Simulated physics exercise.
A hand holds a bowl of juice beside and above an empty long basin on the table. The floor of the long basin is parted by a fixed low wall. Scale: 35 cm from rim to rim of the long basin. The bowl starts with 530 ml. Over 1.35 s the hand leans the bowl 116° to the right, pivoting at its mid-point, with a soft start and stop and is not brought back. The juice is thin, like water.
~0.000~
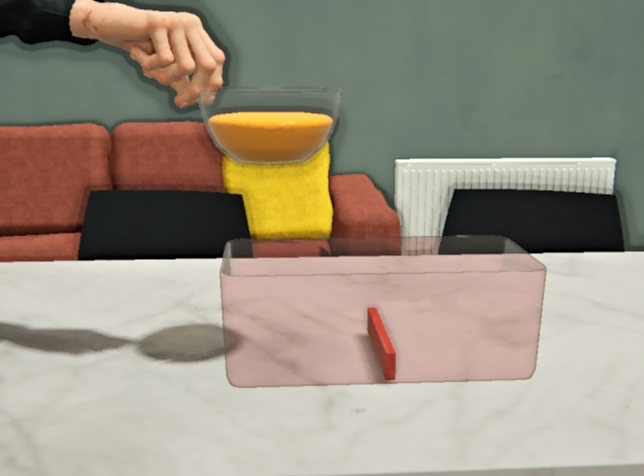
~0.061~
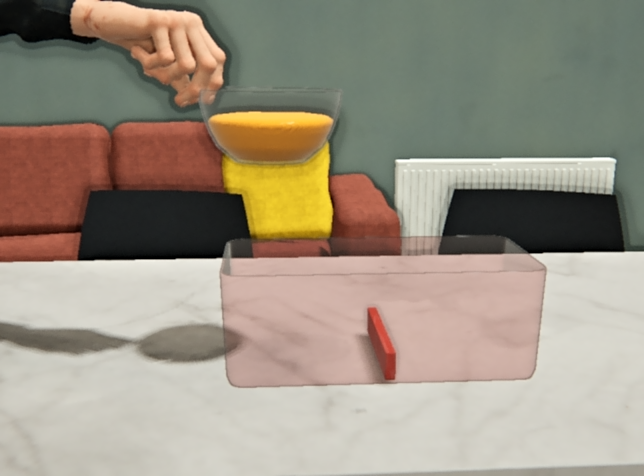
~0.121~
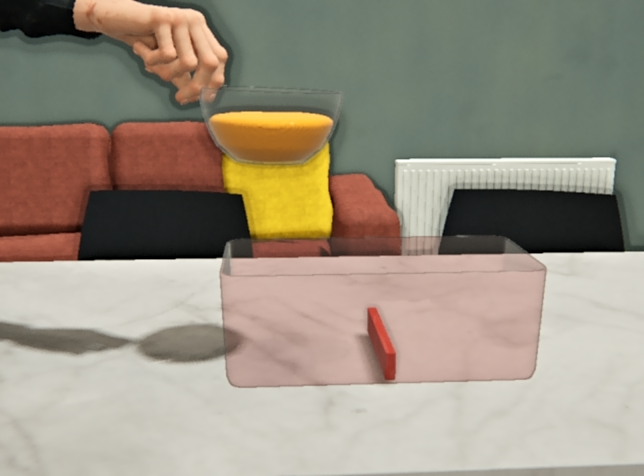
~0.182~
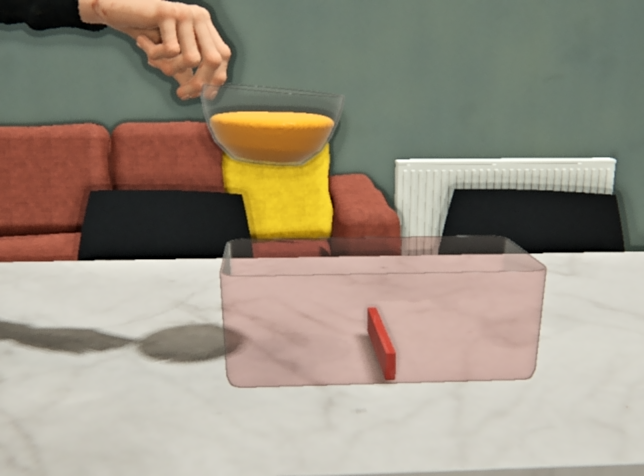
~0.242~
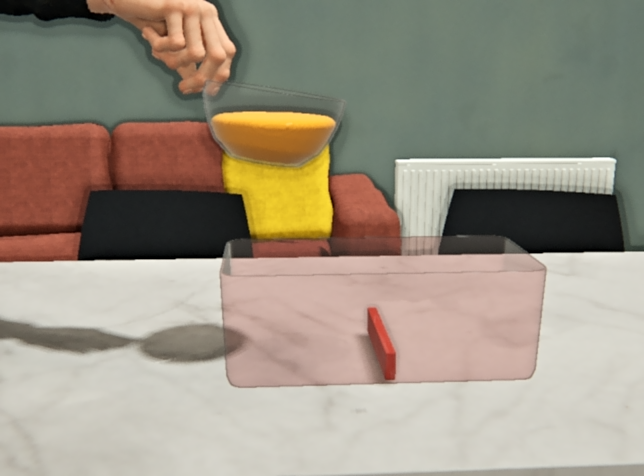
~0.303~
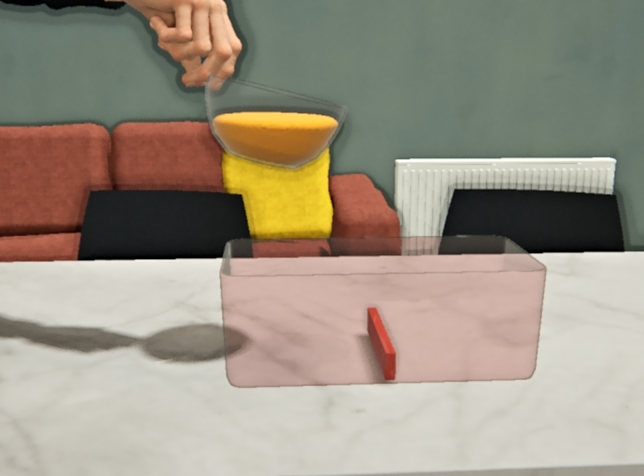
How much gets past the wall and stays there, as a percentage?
The far part has some 60 per cent.
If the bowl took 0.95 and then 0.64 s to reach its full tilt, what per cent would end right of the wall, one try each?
First 50, then 40 per cent.
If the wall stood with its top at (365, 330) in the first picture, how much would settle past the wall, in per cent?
In that case some 75 per cent.
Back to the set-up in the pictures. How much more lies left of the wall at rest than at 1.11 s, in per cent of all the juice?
Near 5 in a hundred.
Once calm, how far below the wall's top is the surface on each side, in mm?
Some 26 mm on the left and 20 mm on the right.
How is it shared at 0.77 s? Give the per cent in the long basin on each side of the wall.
Left about 3, right about 12.
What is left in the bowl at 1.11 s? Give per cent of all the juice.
Near 0 in a hundred.
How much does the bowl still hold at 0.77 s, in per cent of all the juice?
Some 50 per cent.
Then, 0.77 s in, the tilt is 70° and 51 per cent is still to pour, 3 is left of the wall and 12 right of it.
Then, 1.11 s in, the tilt is 107° and 0 per cent is still to pour, 35 is left of the wall and 59 right of it.
Then, 1.46 s in, the tilt is 116° and 0 per cent is still to pour, 40 is left of the wall and 60 right of it.
Then, 1.85 s in, the tilt is 116° and 0 per cent is still to pour, 40 is left of the wall and 60 right of it.
Finally, 40 per cent lies left of the wall, 60 right of it and 0 outside.
